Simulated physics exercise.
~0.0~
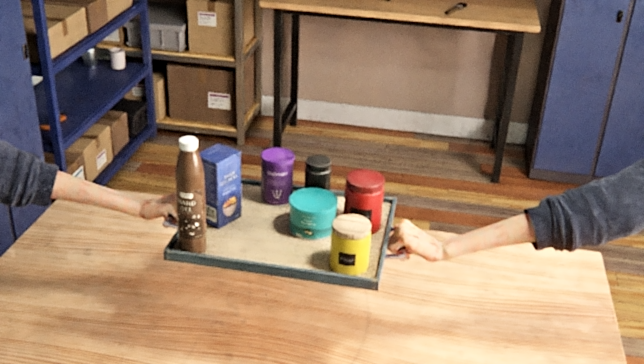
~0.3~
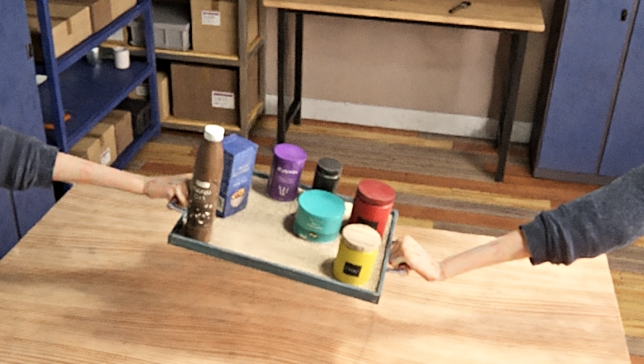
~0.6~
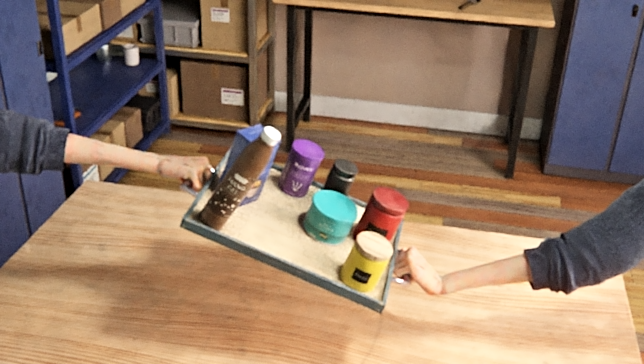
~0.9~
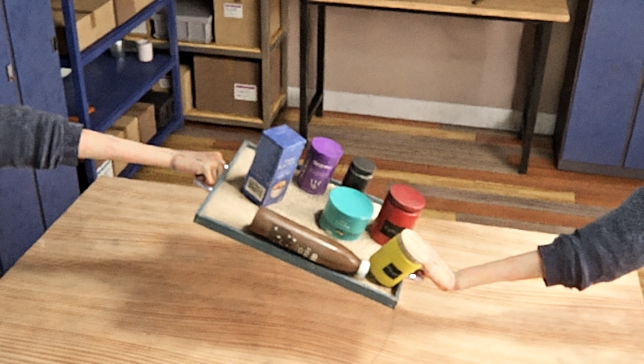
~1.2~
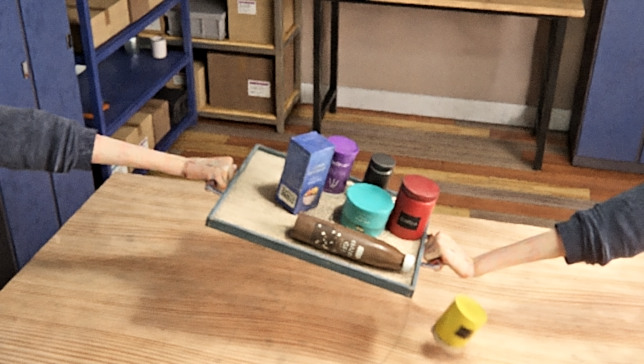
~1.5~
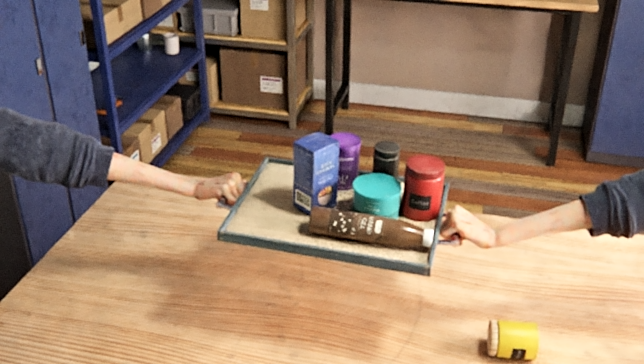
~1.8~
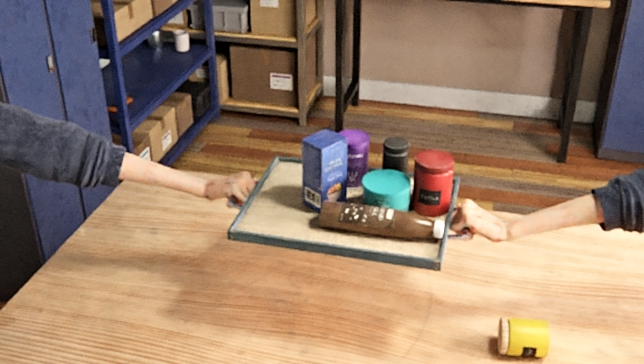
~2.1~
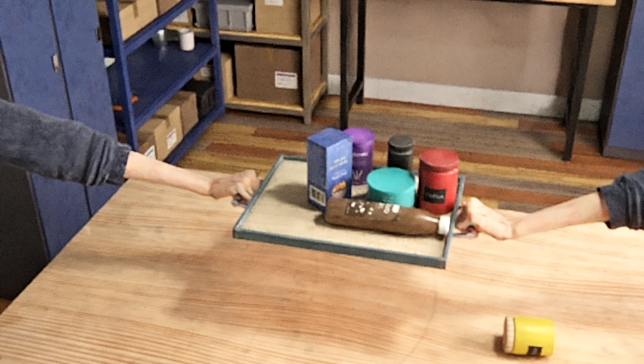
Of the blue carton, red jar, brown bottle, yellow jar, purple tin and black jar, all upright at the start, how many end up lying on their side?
Two of them end up on their side. The brown bottle lies on the tray and the yellow jar lies on the table.
